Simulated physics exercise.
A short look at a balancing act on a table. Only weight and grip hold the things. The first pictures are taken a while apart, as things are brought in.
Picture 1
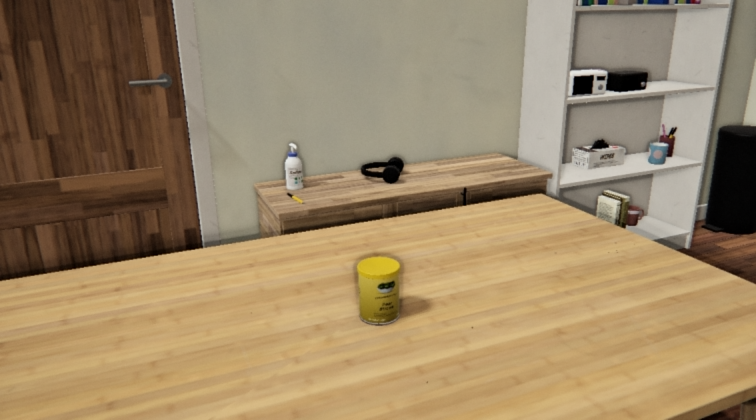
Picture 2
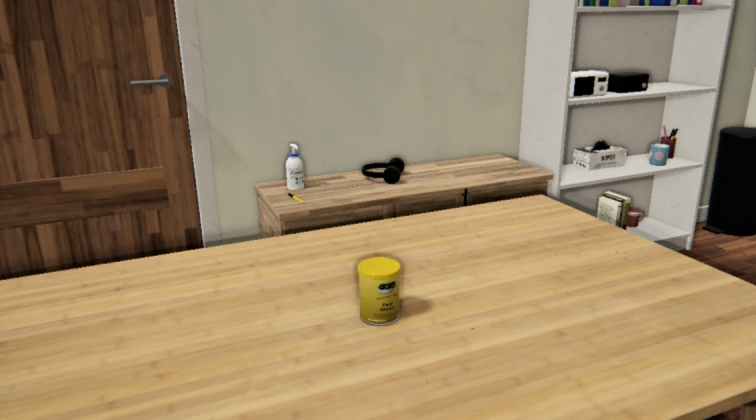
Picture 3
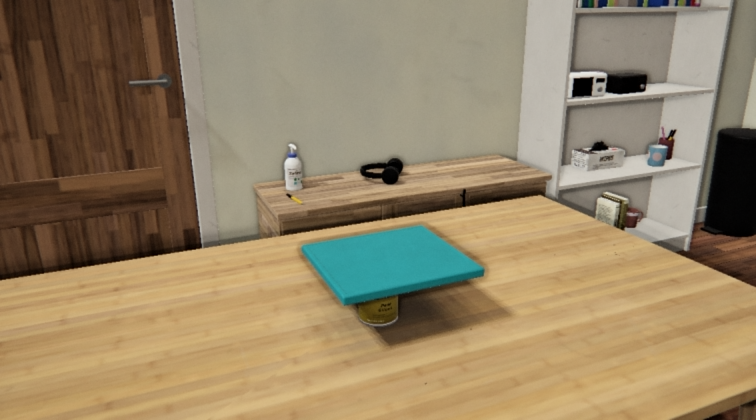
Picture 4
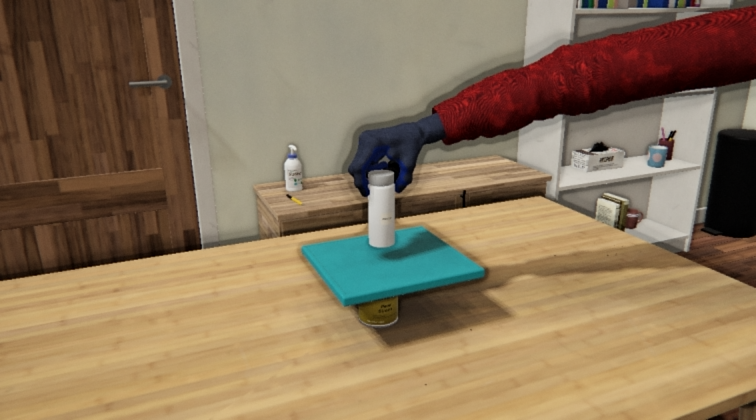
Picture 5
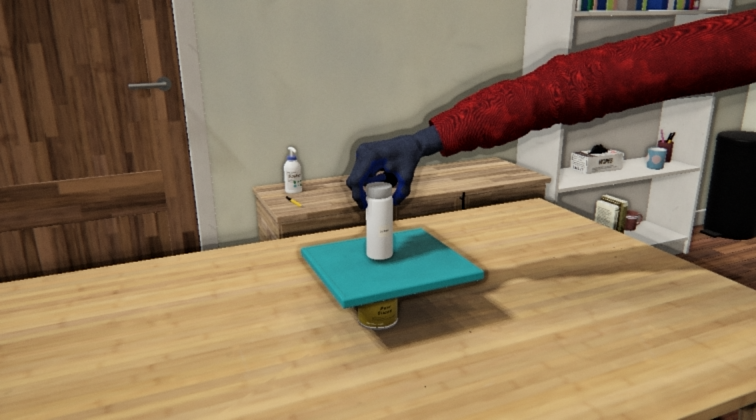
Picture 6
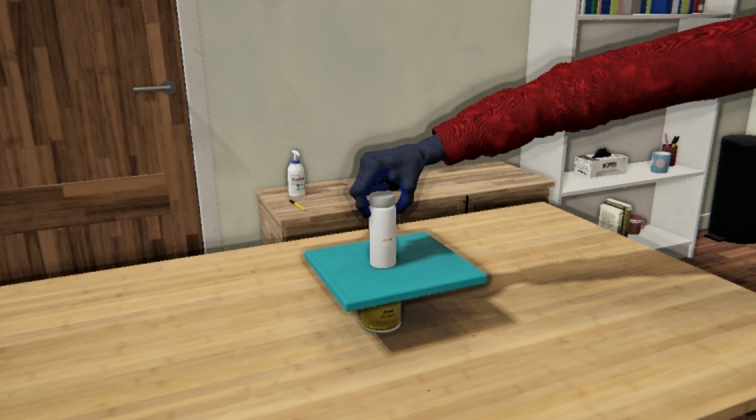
On a wooden table, a gloved hand lowers a white shaker onto a teal board atop a tin.
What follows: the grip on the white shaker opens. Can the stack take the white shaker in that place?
It stays up.
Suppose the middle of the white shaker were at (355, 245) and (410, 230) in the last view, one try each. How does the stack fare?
In the first case it holds; in the second case it keeps its balance.
Then, 0.30 s later than the last frame, all is still.
Then, 0.70 s later than the last frame, white shaker resting near (383, 230).
When it is over, all 3 as before. End places, in pixels of the last picture, white shaker near (383, 230). The stack keeps its balance.
